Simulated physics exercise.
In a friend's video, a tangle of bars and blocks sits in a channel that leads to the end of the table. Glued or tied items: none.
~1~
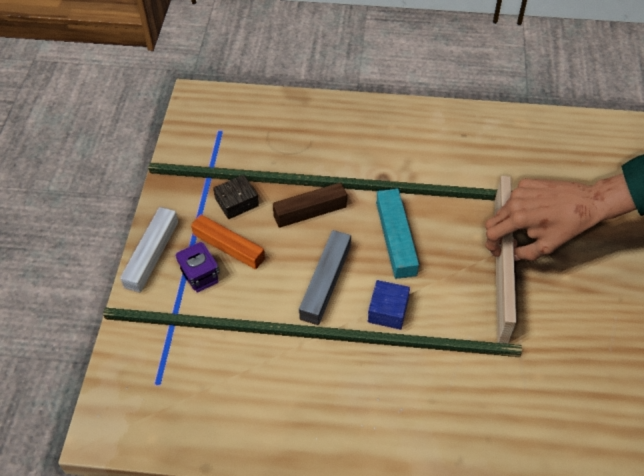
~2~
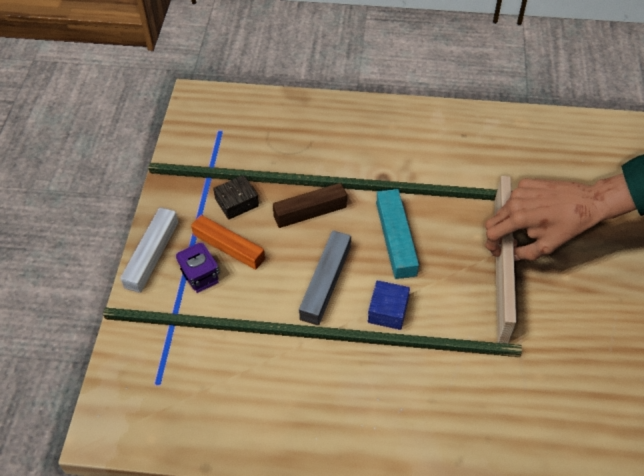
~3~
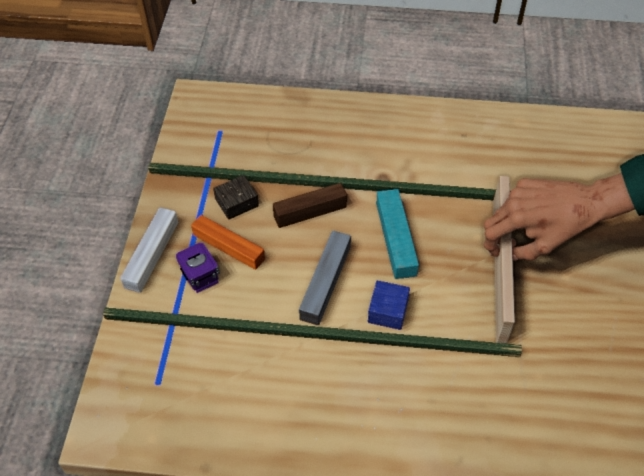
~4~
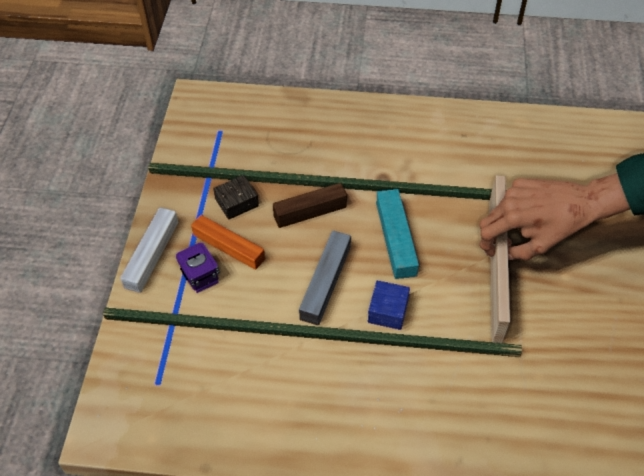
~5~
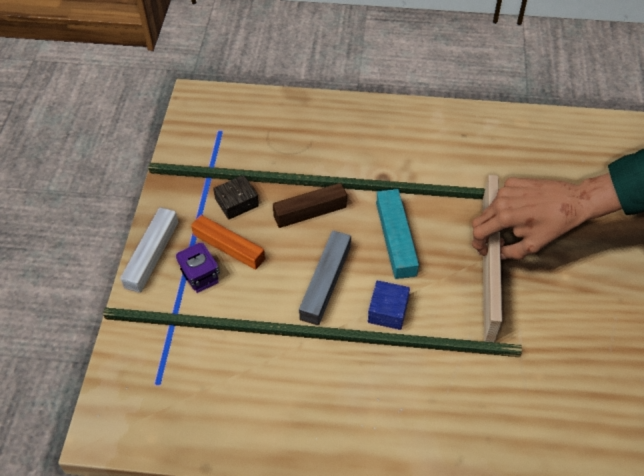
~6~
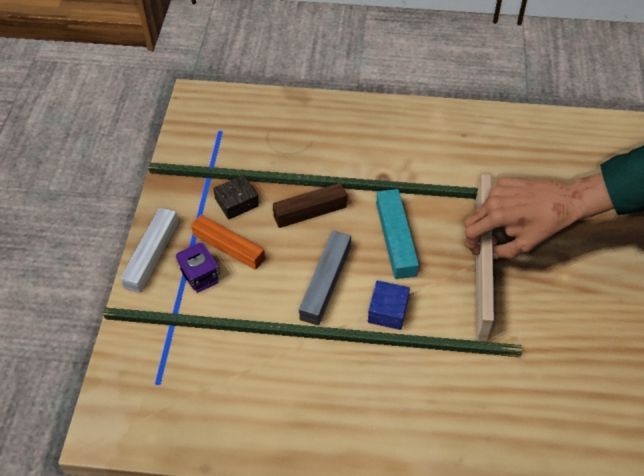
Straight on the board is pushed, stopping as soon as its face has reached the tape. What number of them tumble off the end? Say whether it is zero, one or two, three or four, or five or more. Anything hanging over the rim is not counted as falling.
Seems three or four of them come crashing down.
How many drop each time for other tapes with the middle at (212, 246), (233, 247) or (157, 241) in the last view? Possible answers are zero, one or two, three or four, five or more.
For each place: 1 or 2; not one; at least five.
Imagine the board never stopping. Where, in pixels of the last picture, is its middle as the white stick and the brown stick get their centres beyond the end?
Roughly (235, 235); for the second one, roughly (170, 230).
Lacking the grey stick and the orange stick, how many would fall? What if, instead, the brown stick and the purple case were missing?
Tally per try: 0 / 1.
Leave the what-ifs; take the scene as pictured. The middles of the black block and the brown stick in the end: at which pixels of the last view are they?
About (147, 184), and the other about (156, 205).
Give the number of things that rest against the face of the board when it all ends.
The answer is 2.
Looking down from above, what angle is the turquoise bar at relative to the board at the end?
Around 0 degrees.
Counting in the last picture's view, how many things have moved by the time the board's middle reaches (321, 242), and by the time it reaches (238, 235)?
Tally: First 4; then 8.
Soon after, none off yet; white stick at rest near (151, 249); purple case at rest near (198, 268); black block at rest near (236, 197).
At rest, the number that fall off is three or four; fallen, orange stick, purple case and white stick.
